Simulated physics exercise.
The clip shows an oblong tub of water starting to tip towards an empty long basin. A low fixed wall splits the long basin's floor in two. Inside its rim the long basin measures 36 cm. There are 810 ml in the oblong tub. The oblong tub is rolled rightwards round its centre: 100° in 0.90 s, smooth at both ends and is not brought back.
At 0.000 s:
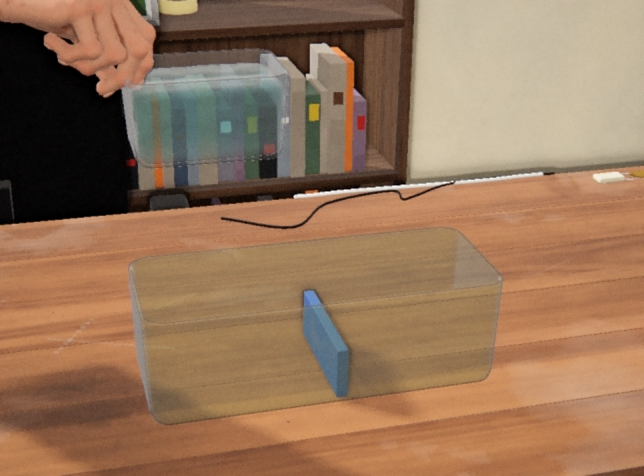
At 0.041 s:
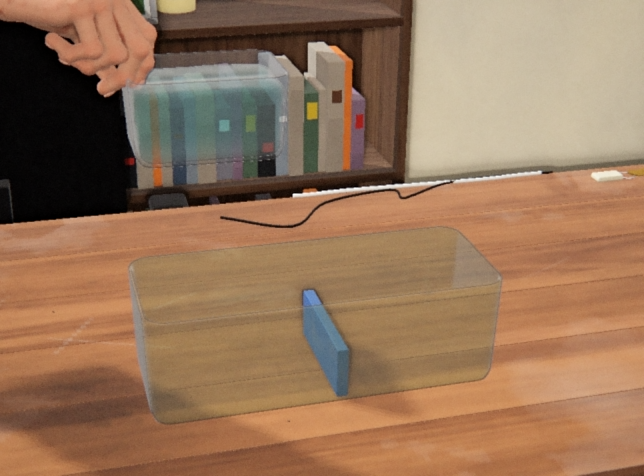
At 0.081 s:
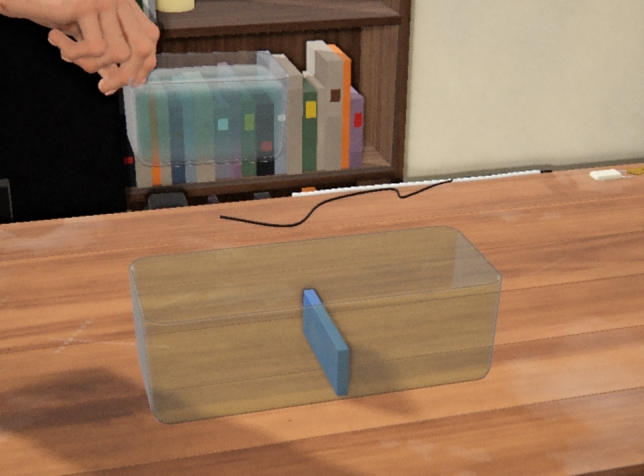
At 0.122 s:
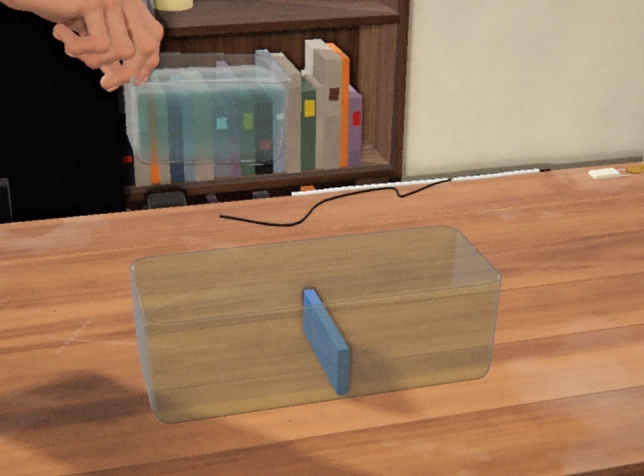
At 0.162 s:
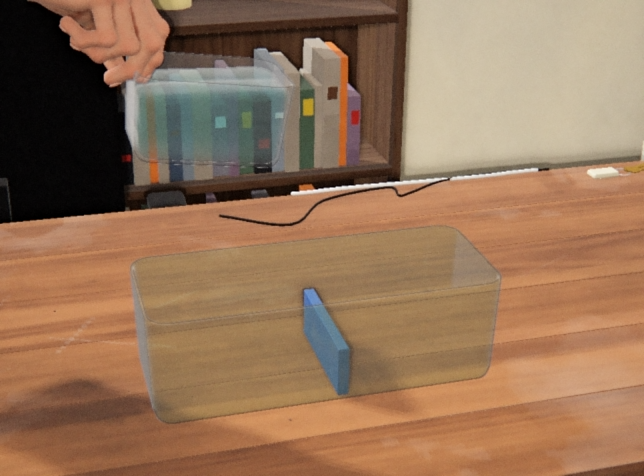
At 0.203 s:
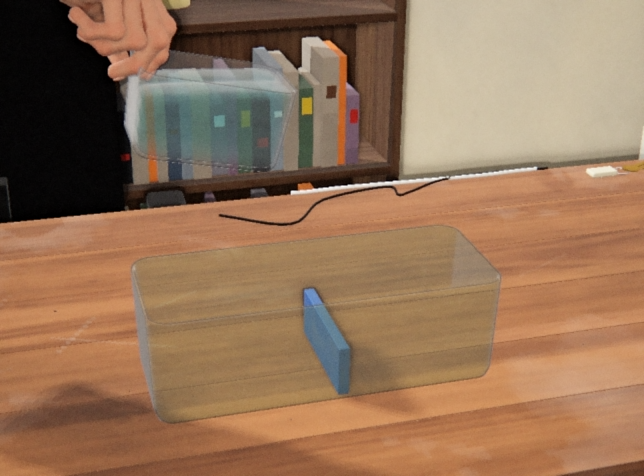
A clear oblong tub of water, with a hand at its upper left, tilts slowly and slightly to the right above a wooden table, while the long see-through basin below, with a blue upright divider inside, stays still.
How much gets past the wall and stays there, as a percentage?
The far part has some 73 per cent.
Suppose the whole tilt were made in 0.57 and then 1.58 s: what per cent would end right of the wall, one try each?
First 70, then 75 per cent.
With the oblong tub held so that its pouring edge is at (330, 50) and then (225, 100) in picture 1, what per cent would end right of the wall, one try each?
First 90, then 15 per cent.
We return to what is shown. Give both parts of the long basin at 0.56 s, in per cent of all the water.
Left about 1, right about 8.
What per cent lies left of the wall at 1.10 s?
Some 20 per cent.
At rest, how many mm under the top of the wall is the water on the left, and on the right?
Left about 48 mm, right about 28 mm.
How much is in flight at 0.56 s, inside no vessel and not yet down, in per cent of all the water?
Near 40 in a hundred.
After 0.56 s the tilt is 69° and 51 per cent is still to pour, 1 is left of the wall and 8 right of it.
After 0.82 s the tilt is 98° and 10 per cent is still to pour, 5 is left of the wall and 71 right of it.
After 1.10 s the tilt is 100° and 1 per cent is still to pour, 20 is left of the wall and 73 right of it.
After 1.40 s the tilt is 100° and 0 per cent is still to pour, 24 is left of the wall and 73 right of it.
In the end 24 per cent lies left of the wall, 73 right of it and 4 outside.
